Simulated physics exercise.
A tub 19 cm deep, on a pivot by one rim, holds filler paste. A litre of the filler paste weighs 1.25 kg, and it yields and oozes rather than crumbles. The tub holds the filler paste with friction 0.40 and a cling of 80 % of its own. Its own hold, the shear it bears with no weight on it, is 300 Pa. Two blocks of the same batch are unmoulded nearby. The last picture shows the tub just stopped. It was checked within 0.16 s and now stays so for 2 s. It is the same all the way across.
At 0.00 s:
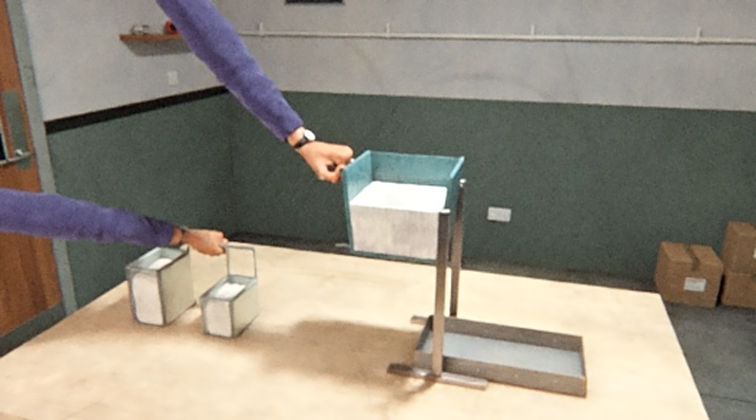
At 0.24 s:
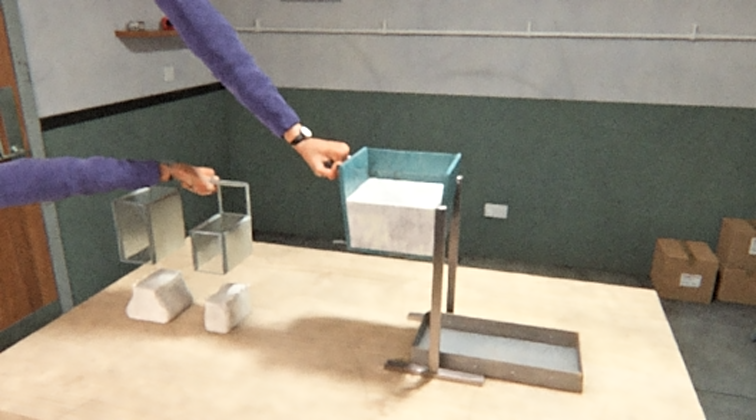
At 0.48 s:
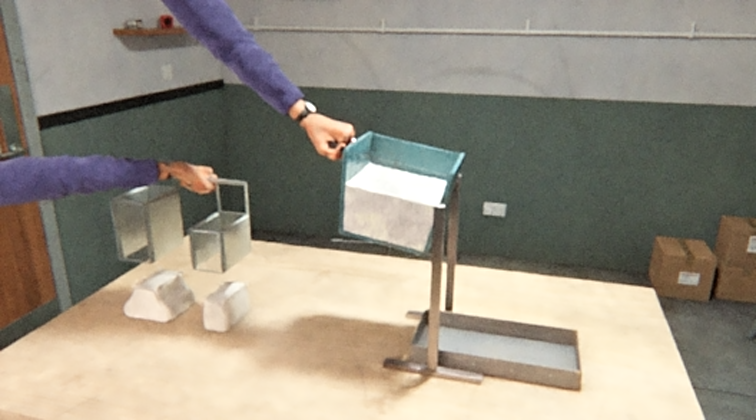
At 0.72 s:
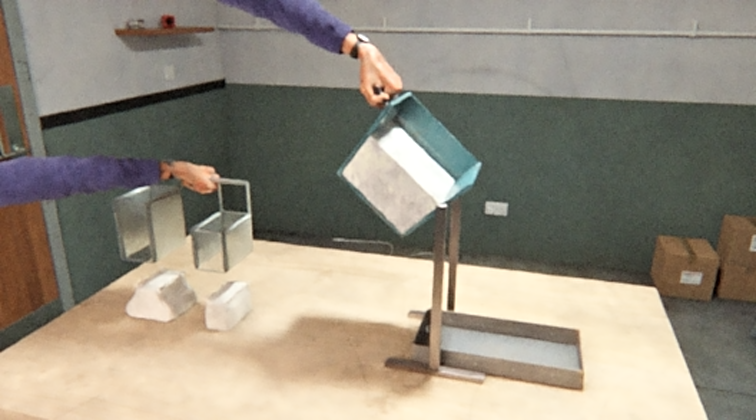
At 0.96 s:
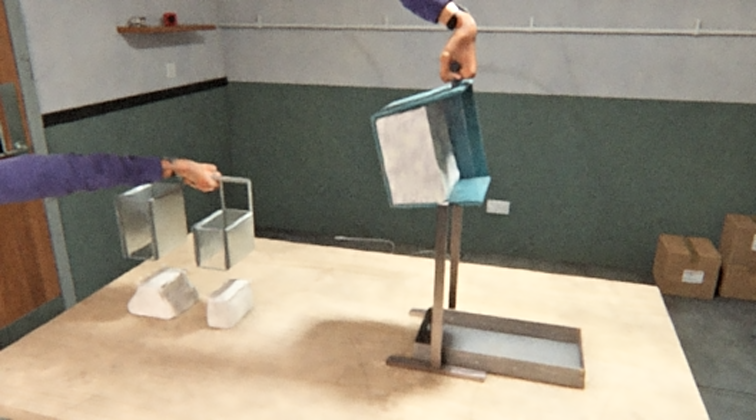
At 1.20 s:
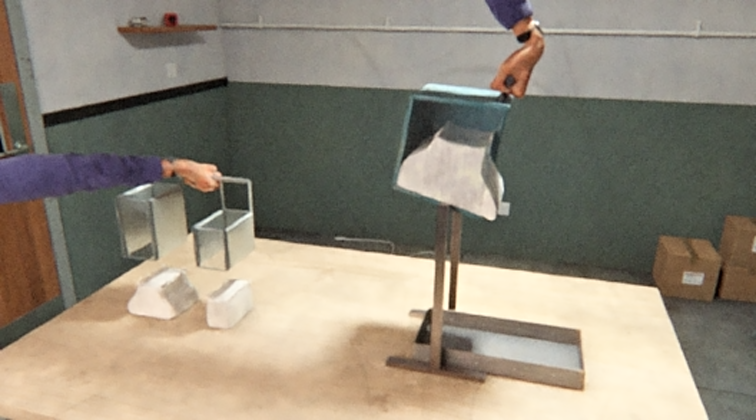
In this clip, one hand lifts two metal moulds off white blocks, the left one sagging more, then another hand swings a teal tub of white paste rightward on its stand past its side, and the paste slumps inside.
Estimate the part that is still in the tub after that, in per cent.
The part that is still in the tub after that is near 0 %.
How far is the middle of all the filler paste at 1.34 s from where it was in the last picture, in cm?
Roughly 9 cm.
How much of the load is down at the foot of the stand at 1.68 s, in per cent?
Near 65 %.
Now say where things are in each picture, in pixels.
In the first frame, handle-side rim at (346, 171), tilt 0 degrees; top of the filler paste at (353, 203); blocks stand 14 cm, 9.2 cm (left to right).
In the second frame, handle-side rim at (342, 167), tilt 0 degrees; top of the filler paste at (350, 200); blocks stand 11 cm, 9.0 cm (left to right).
In the third frame, handle-side rim at (347, 151), tilt 9 degrees; top of the filler paste at (351, 185); blocks stand 9.9 cm, 8.9 cm (left to right).
In the fourth frame, handle-side rim at (392, 107), tilt 42 degrees; top of the filler paste at (374, 138); blocks stand 9.9 cm, 8.9 cm (left to right).
In the fifth frame, handle-side rim at (461, 94), tilt 77 degrees; top of the filler paste at (420, 109); blocks stand 9.9 cm, 8.9 cm (left to right).
In the sixth frame, handle-side rim at (506, 111), tilt 100 degrees; top of the filler paste at (435, 138); blocks stand 9.9 cm, 8.9 cm (left to right).
After 1.34 s, the tub is at 100 degrees and holds 55 %.
After 1.51 s, the tub is at 100 degrees and holds 33 %.
After 1.68 s, the tub is at 100 degrees and holds 27 %.
After 1.85 s, the tub is at 100 degrees and holds 24 %.
After 3.20 s, at the end, the tub is at 100 degrees and holds 0 %.
